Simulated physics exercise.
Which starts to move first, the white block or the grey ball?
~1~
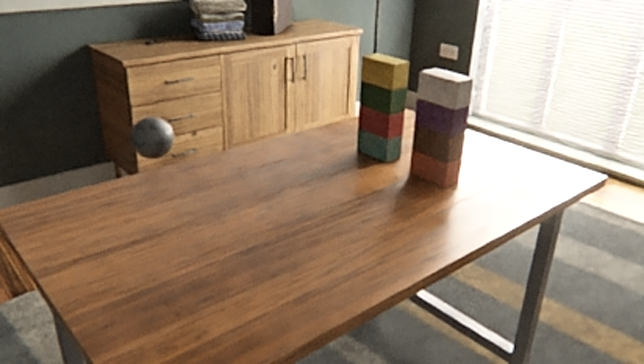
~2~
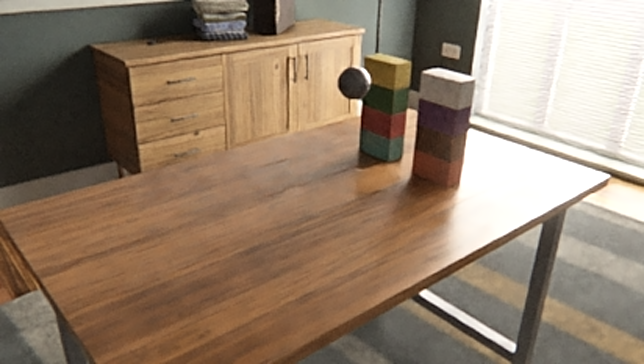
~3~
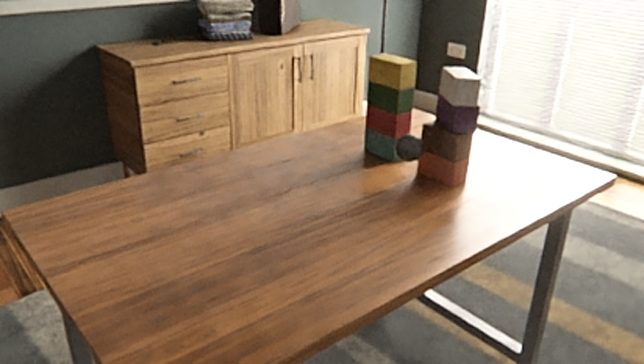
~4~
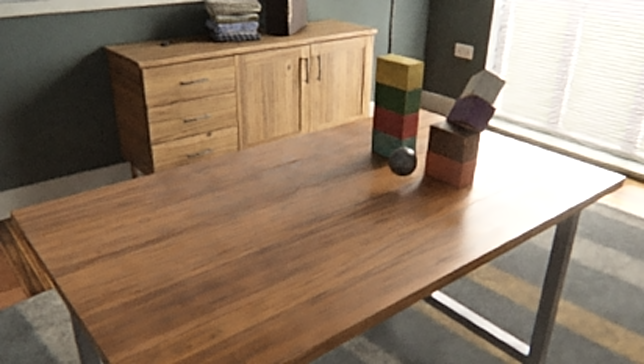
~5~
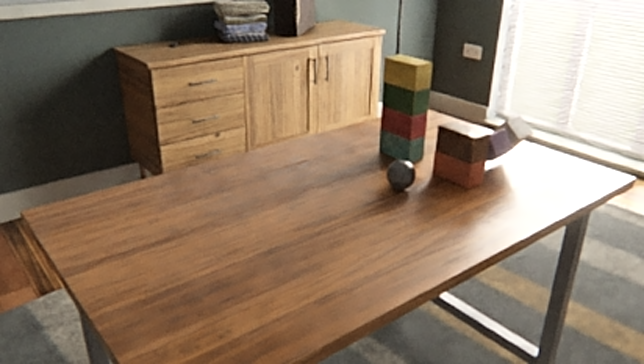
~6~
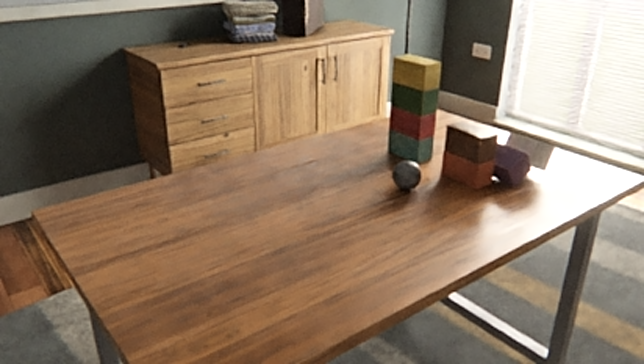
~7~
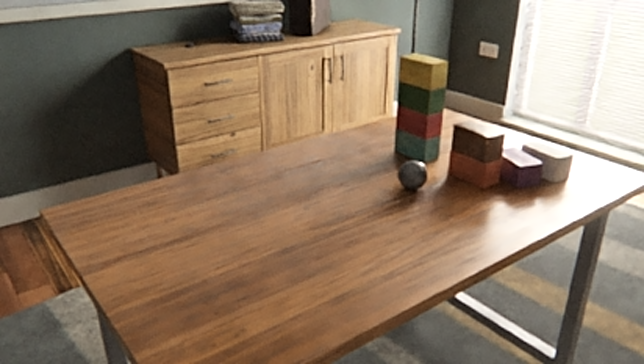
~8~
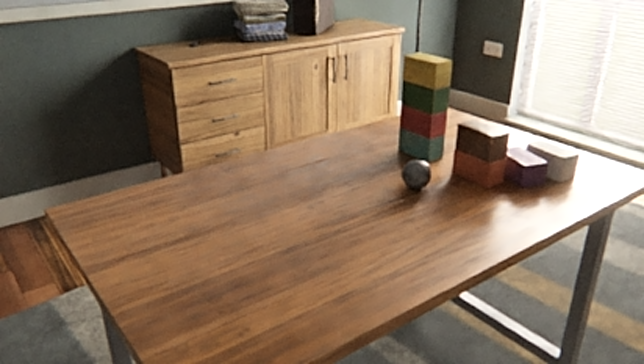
The grey ball moves first, flying in toward the stacks, and the white block starts moving only afterward.
The clip shows a grey ball flying rightward toward two stacks of colored blocks on a wooden table, then dropping against the right stack, whose white and purple blocks topple off to the right. The ball settles in front, while the left stack and the lower right blocks stay standing.
